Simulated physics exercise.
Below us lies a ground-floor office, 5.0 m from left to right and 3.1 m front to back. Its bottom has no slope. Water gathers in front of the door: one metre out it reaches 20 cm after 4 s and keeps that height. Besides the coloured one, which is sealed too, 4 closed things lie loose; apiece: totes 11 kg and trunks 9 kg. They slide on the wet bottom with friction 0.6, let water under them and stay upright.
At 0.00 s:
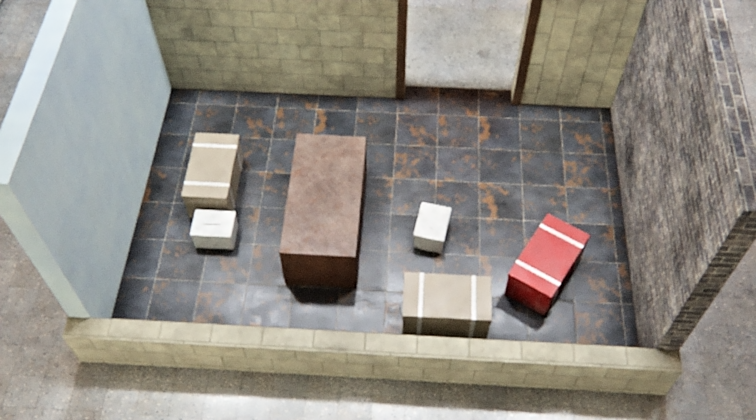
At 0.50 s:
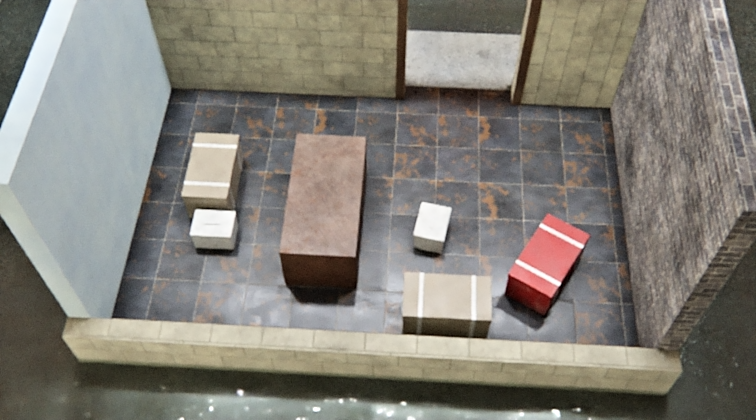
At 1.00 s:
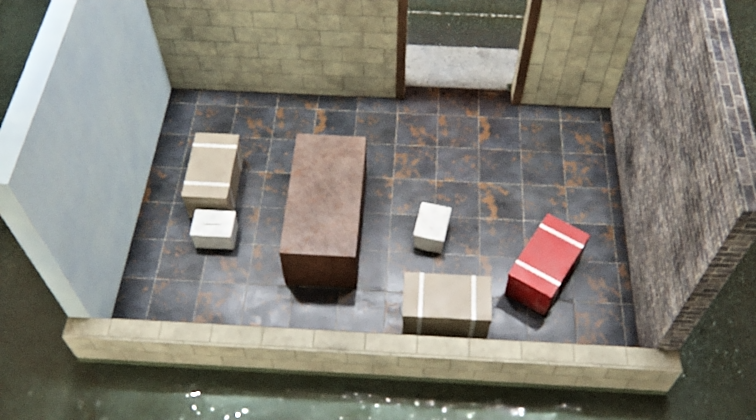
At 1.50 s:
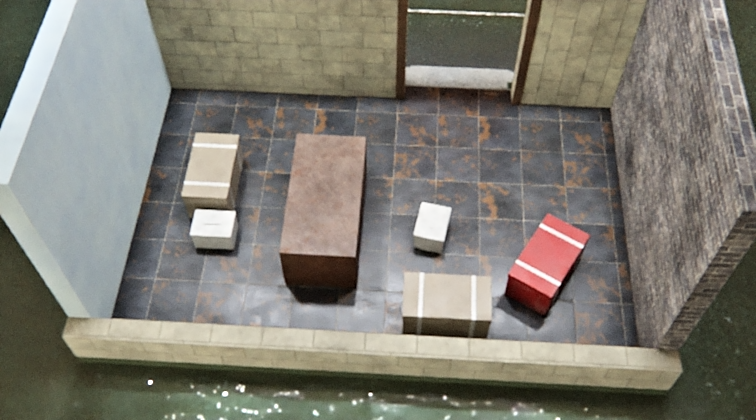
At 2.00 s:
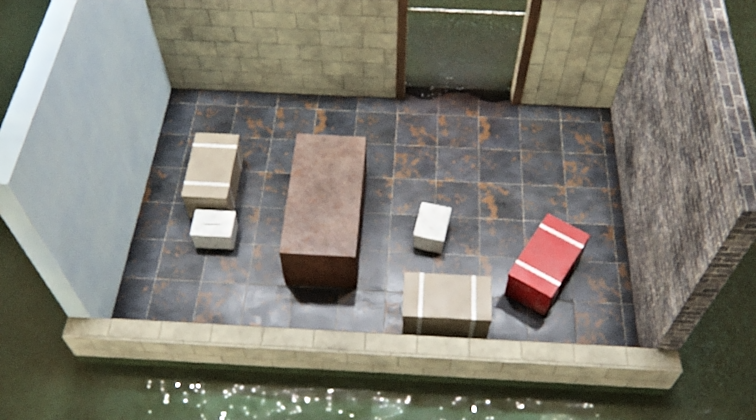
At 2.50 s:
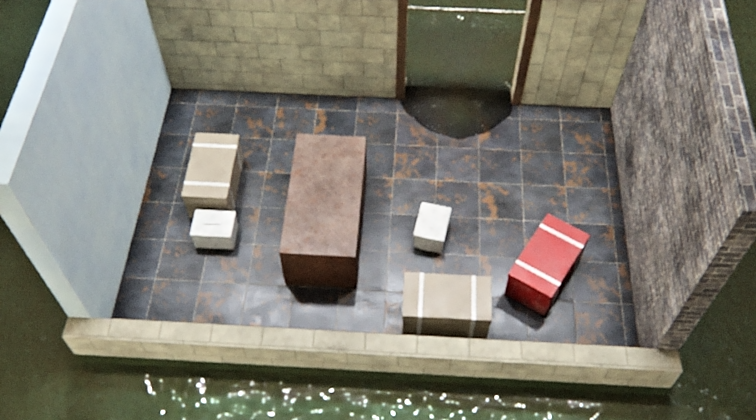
In a ground-floor office seen from above, murky water rose outside the walls and up to the doorway, then began spreading onto the tiled floor, while the red trunk and the pale boxes stayed put.
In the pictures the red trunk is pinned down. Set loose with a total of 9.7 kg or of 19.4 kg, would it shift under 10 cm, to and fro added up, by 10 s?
For it, neither weight holds it.
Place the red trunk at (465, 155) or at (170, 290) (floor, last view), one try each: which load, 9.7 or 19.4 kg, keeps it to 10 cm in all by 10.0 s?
In turn: Neither is enough; neither holds.
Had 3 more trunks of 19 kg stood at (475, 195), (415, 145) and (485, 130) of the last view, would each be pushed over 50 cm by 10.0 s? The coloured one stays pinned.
In turn: More, more, more.
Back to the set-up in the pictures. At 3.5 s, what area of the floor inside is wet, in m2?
Roughly 2.5 m2.
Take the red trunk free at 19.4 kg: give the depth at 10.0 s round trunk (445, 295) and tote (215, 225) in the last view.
About 12 and 3 cm.
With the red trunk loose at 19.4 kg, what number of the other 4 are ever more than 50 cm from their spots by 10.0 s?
That makes 0.
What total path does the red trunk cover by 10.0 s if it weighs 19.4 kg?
Some 140 cm in all.
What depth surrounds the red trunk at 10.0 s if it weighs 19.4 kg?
About 12 cm.
After 3.5 s the red trunk would be 0 cm from its start with 9.7 kg and 0 cm from its start with 19.4 kg; 0 cm of water round it then.
After 4.5 s the red trunk would be 4 cm from its start with 9.7 kg and 0 cm from its start with 19.4 kg; 3 cm of water round it then.
After 7.0 s the red trunk would be 50 cm from its start with 9.7 kg and 65 cm from its start with 19.4 kg; 13 cm of water round it then.
After 10.0 s the red trunk would be 149 cm from its start with 9.7 kg and 55 cm from its start with 19.4 kg; 12 cm of water round it then.
